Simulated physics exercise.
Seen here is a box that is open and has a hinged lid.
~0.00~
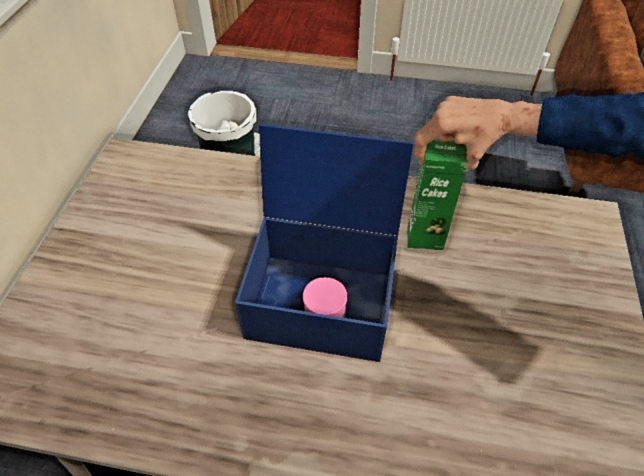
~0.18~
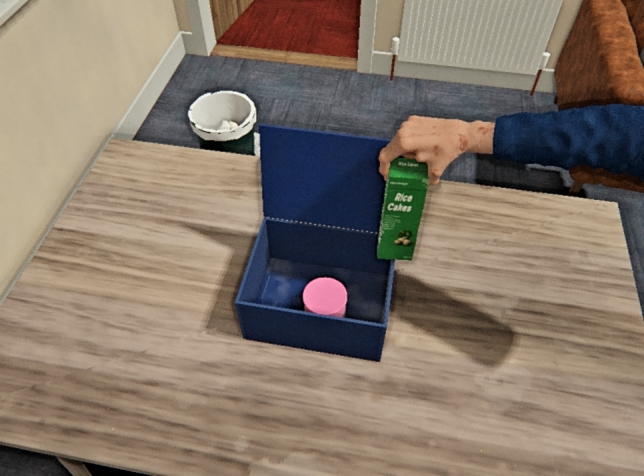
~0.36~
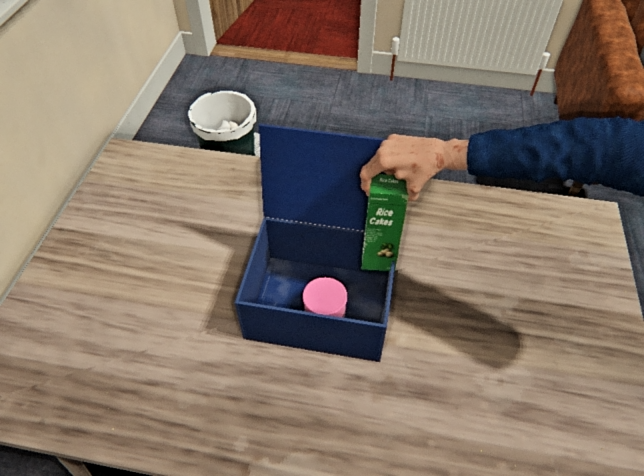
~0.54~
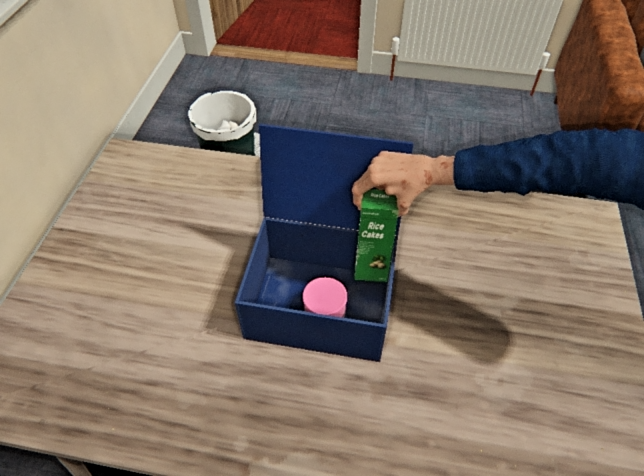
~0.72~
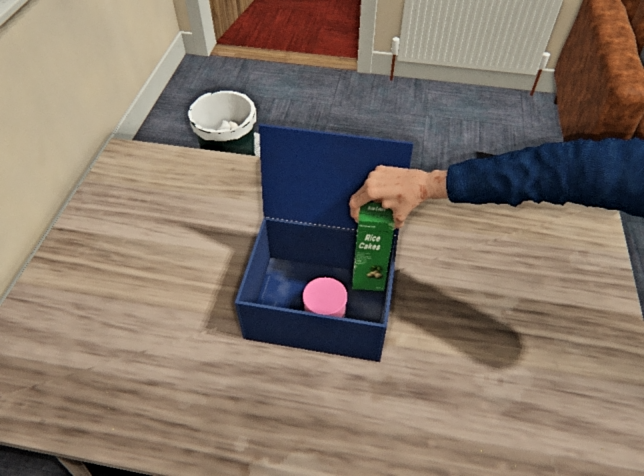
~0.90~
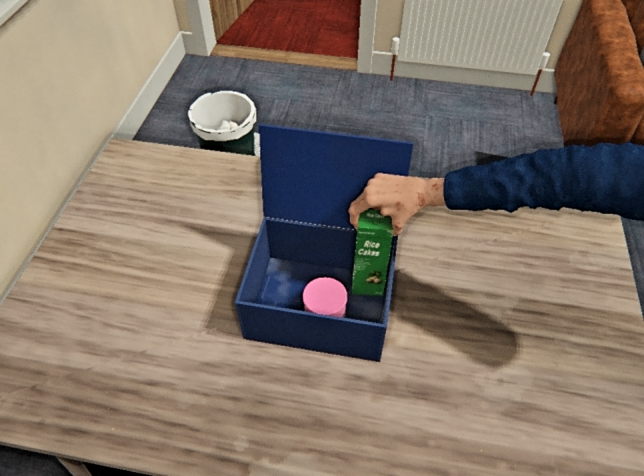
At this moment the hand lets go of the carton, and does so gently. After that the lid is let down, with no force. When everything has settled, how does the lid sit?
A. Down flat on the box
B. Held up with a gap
Held up with a gap (B).
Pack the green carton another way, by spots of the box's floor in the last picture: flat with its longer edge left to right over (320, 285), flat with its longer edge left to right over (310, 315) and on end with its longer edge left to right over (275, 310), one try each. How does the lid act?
Well, the first try leaves the lid lying shut, the second leaves it lying shut, and the third leaves it standing open.
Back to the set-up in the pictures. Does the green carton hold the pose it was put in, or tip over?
In the end, the green carton winds up askew.
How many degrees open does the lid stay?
Some 16 degrees above the rim, more or less.
After 2.50 s, lid 78° above the rim.
After 3.50 s, lid 43° above the rim; green carton turned 25° from how it was put near (371, 275).
After 3.90 s, lid 15° above the rim; green carton turned 49° from how it was put near (369, 295).
In the end (6.5 s), lid 15° above the rim; toppled in the box, green carton; pink tub unmoved. At the end, from the last picture's camera, green carton near (369, 295).
